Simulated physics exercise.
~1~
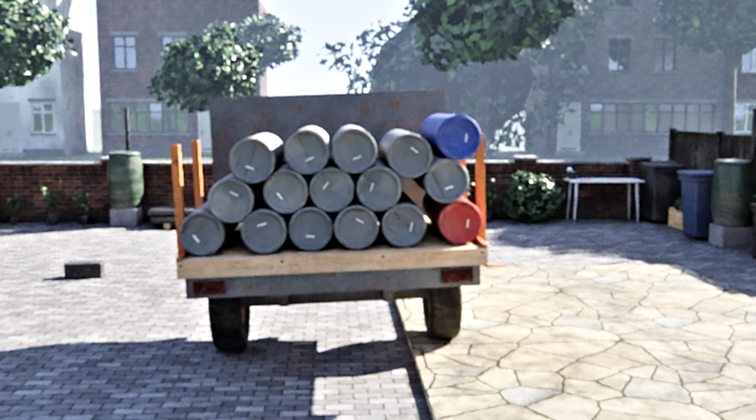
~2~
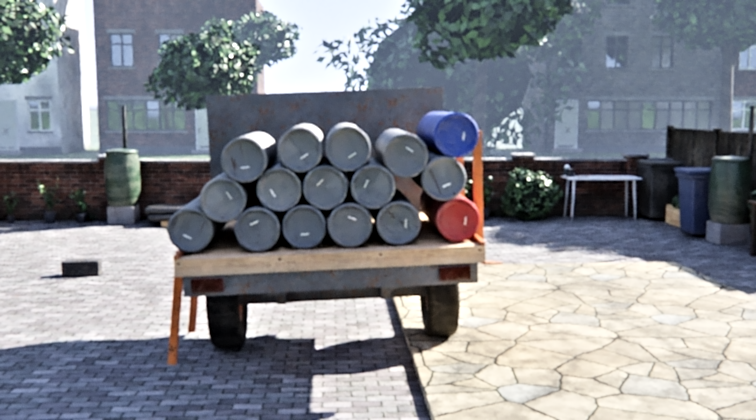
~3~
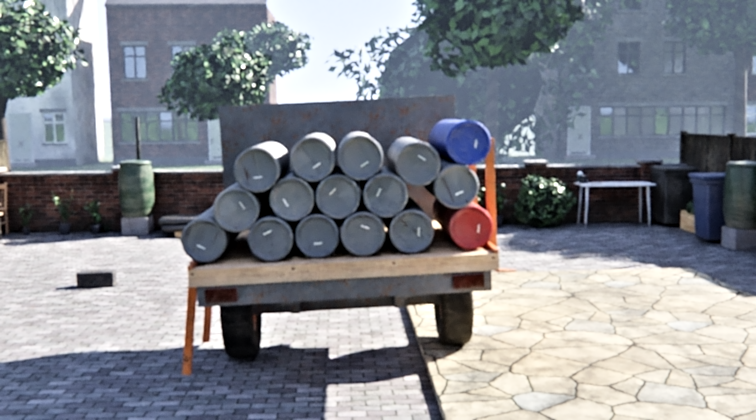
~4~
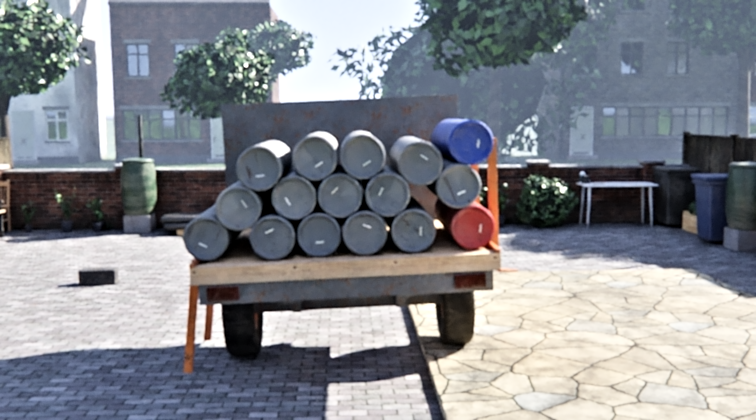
A stack of grey cylinders, with one blue and one red at the right, sat on a parked trailer as the orange posts on the left dropped down; the load shifted slightly but settled, and everything stayed aboard.
